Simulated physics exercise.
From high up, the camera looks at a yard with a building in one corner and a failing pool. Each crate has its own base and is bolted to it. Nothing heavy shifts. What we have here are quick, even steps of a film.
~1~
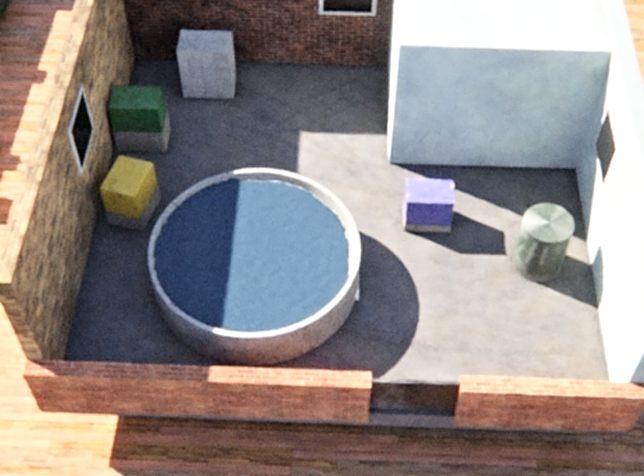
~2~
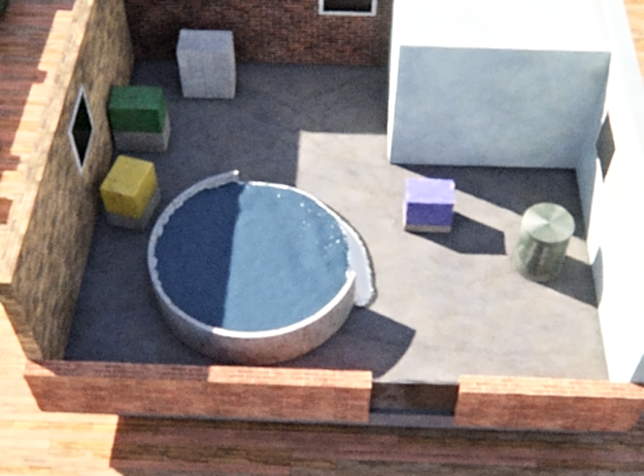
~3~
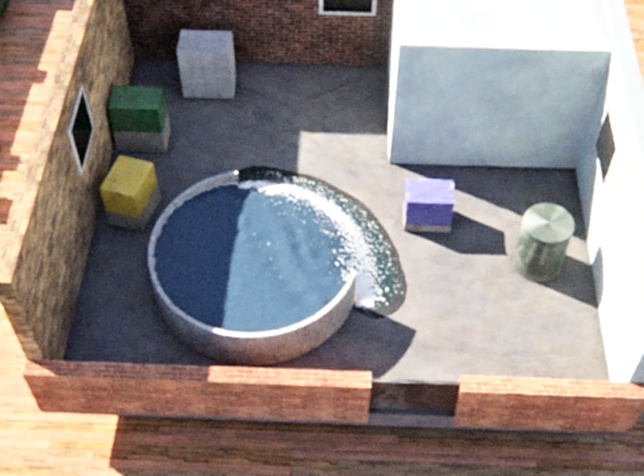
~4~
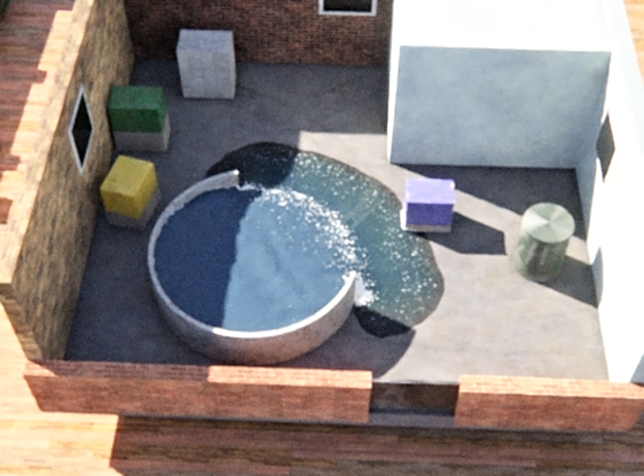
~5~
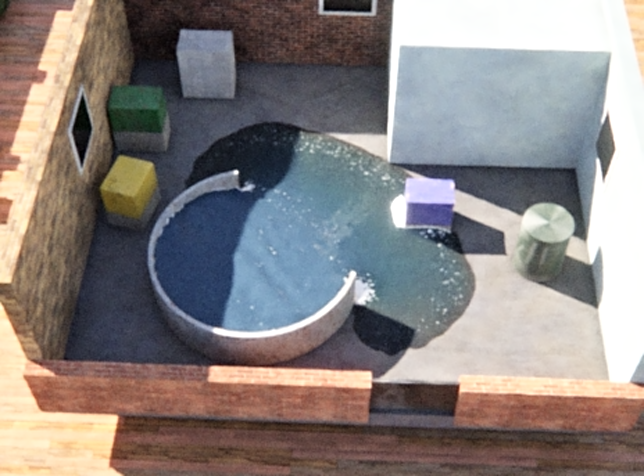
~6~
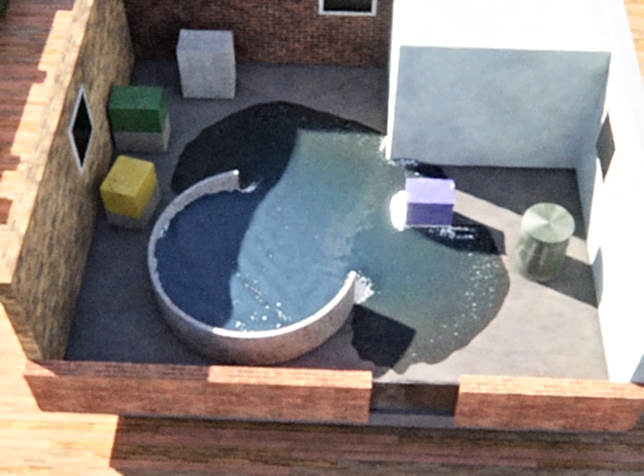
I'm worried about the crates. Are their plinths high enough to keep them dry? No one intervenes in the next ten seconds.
As I see it, the blue crate is caught by the water; the yellow crate is safe from the water; the green crate is safe from the water.
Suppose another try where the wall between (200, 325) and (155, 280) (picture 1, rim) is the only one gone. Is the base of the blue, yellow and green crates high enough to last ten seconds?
Going through them, the blue crate is never reached, the yellow crate gets reached and the green crate is never reached.
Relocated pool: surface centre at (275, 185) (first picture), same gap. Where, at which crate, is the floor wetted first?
I'd say the blue one is first.
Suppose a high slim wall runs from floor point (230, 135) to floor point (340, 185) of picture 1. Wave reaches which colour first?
The one in blue gets it first.
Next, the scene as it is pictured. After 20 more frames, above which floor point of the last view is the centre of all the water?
Close to pixel (359, 197).
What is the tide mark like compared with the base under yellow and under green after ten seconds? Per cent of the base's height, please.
Taking them in the order asked, 80 percent and 70 percent.
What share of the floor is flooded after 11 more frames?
My estimate is near 60 per cent.
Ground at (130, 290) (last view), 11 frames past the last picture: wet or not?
That spot: Waterless.
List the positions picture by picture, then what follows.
In the first frame, the round pool at (255, 250) is whole and still.
In the second frame, water pours out on the round pool's far side and has run to (358, 306).
In the third frame, water pours out on the round pool's far side and has run to a hidden place.
In the fourth frame, water pours out on the round pool's far side and has run to (215, 171).
In the fifth frame, the front is at (219, 145), out from the gap on the round pool's far side.
In the sixth frame, water pours out on the round pool's far side and has run to (237, 116).
A moment on, water covers 60 % of the floor; the blue crate water round its plinth, the yellow crate water round its plinth, the green crate water round its plinth.
Next, water covers 60 % of the floor; the blue crate water round its plinth, the yellow crate water round its plinth, the green crate water round its plinth.
Then, water covers 70 % of the floor; the blue crate water round its plinth, the yellow crate water round its plinth, the green crate water round its plinth.
Later, water covers 95 % of the floor; the blue crate water round its plinth, the yellow crate water round its plinth, the green crate water round its plinth.
In the end, water covers 100 % of the floor; the blue crate was topped, the yellow crate stayed above the water, the green crate stayed above the water.
